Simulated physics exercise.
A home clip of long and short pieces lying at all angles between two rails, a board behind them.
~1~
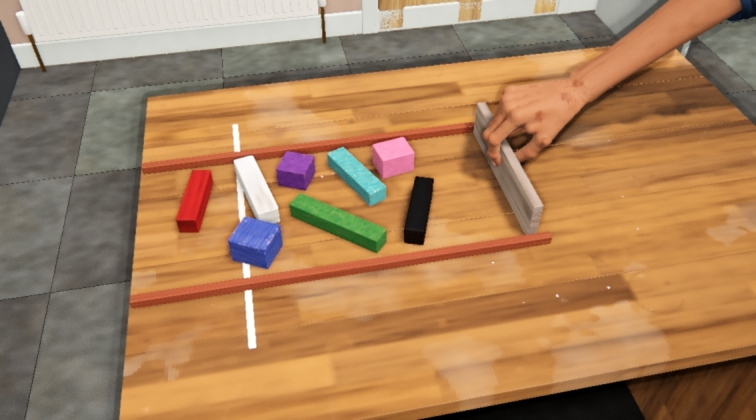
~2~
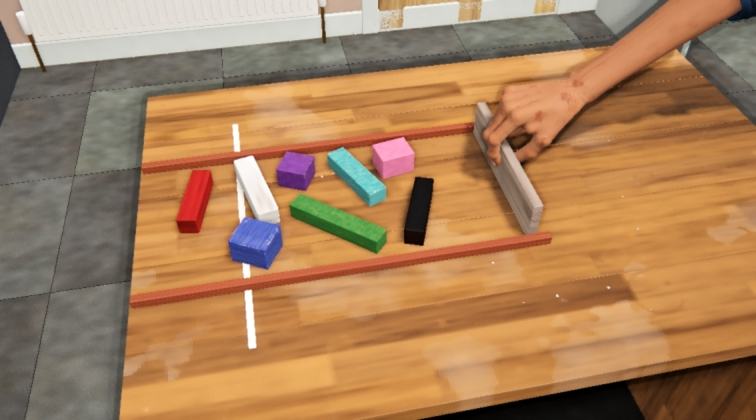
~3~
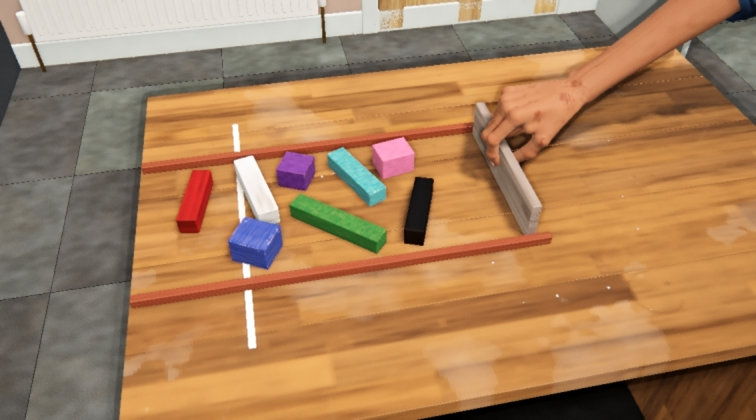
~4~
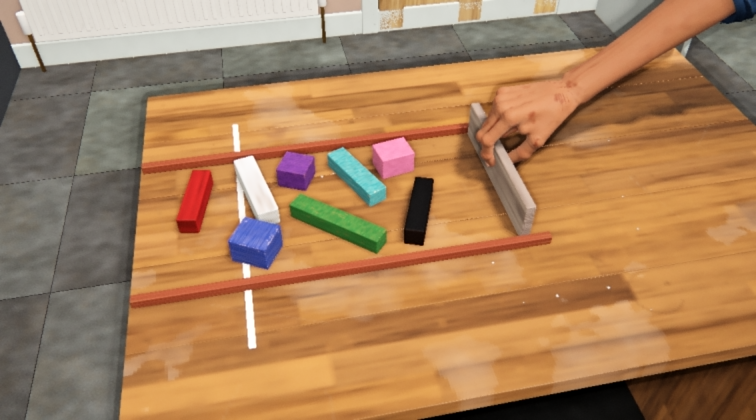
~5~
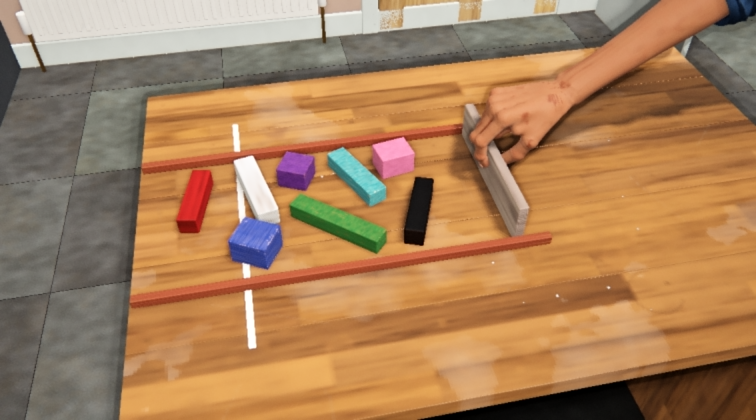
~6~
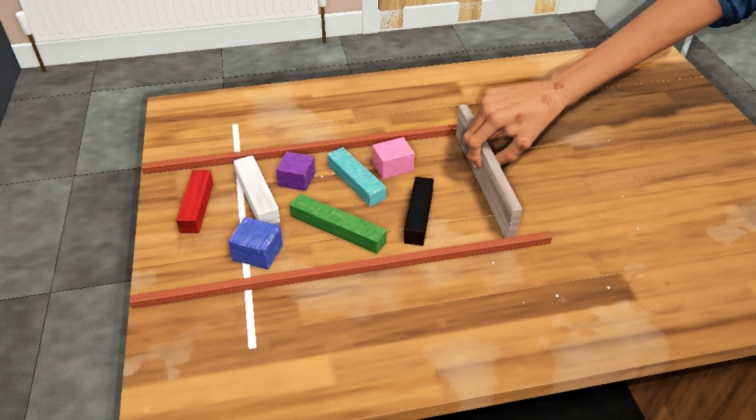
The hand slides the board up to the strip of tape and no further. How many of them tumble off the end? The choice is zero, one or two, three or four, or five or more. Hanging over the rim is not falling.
The number that fall off is one or two.
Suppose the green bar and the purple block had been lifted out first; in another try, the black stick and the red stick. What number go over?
The counts: 0 and 0.
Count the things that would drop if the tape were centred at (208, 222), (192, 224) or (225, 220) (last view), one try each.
It would be 3, 4 and 2.
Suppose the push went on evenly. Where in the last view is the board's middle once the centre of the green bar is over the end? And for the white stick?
About (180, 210), and (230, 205) for the other.
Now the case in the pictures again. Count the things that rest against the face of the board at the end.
That makes 2.
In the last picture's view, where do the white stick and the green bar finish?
The white stick at (147, 222), the green bar at (198, 244).
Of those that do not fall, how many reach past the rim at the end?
1 of them.
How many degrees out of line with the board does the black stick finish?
Some 0 degrees.
A little later, none off yet; red stick at rest near (196, 201); blue block at rest near (256, 243); white stick at rest near (256, 191).
When it is over, the number that fall off is one or two; down, red stick.
